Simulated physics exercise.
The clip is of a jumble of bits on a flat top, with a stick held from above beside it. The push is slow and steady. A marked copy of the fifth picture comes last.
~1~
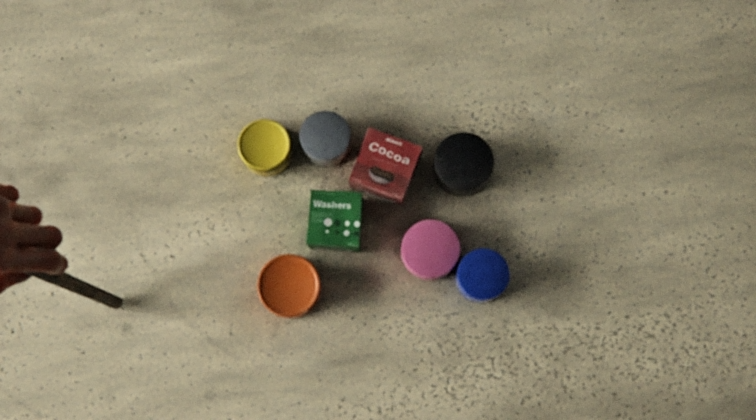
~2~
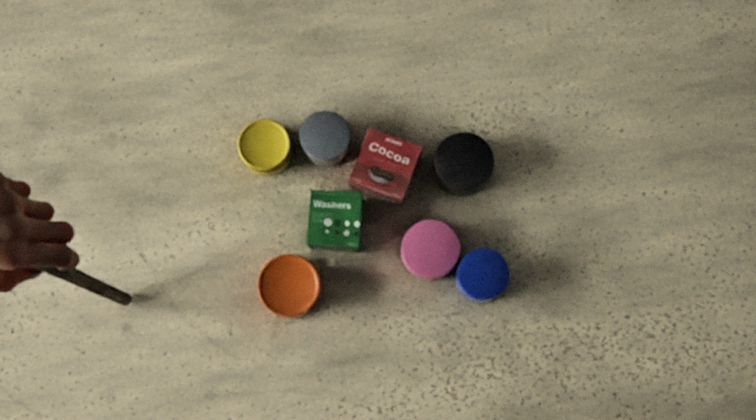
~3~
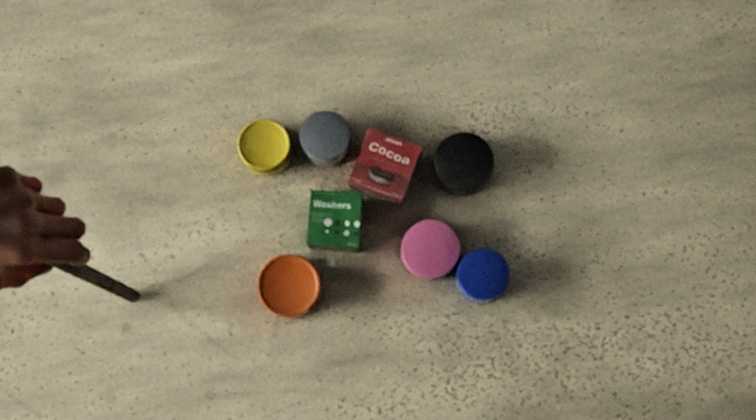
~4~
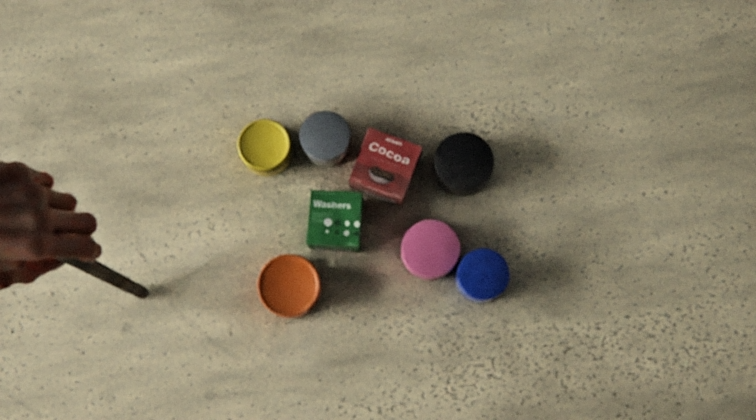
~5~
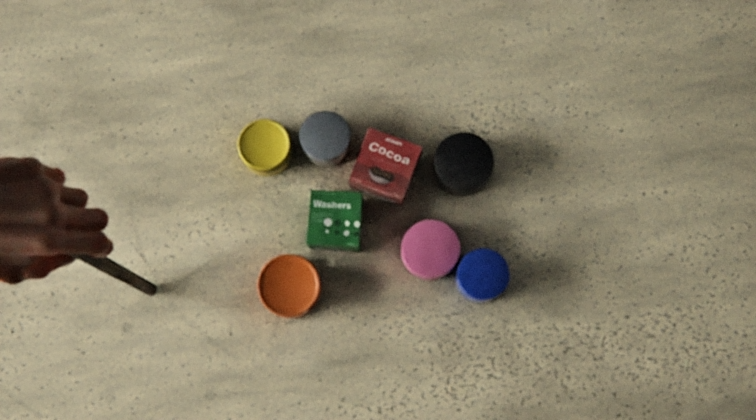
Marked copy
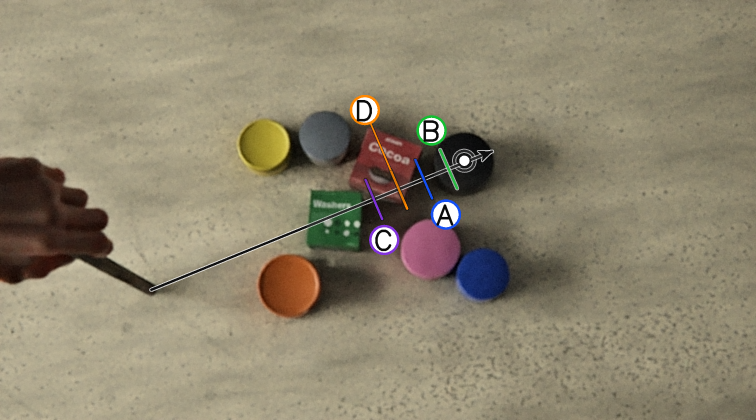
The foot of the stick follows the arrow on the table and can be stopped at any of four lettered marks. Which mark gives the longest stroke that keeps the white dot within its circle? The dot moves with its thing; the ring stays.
The farthest safe stop is A.
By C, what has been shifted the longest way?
It is the green box.
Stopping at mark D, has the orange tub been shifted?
No.
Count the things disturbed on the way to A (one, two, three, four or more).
In all, four or more.
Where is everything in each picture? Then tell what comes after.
Grey pot (326, 140); yellow jar (266, 149); blue pot (482, 276), in the first frame.
Blue pot (482, 276); green box (335, 221), in the second frame.
Pink pot (430, 250); red packet (385, 167), in the third frame.
Orange tub (290, 287); black tin (463, 164), in the fourth frame.
Grey pot (326, 140); yellow jar (266, 149); blue pot (482, 276), in the fifth frame.
On the marked copy, A at (424, 179); B at (449, 169); C at (374, 199); D at (399, 189); the arrow from (151, 290) to (492, 151); the white dot at (464, 160).
Taking A. A third of the way, foot of the stick (250, 251).
Two thirds of the way, foot of the stick (346, 211); green box (376, 223).
When it is over, foot of the stick (424, 179); green box (397, 224); red packet (400, 145); the dot is still in its ring.
As for the rest, B shifts the dotted thing to (484, 157); C keeps the dot in but is short; D keeps the dot in but is short.
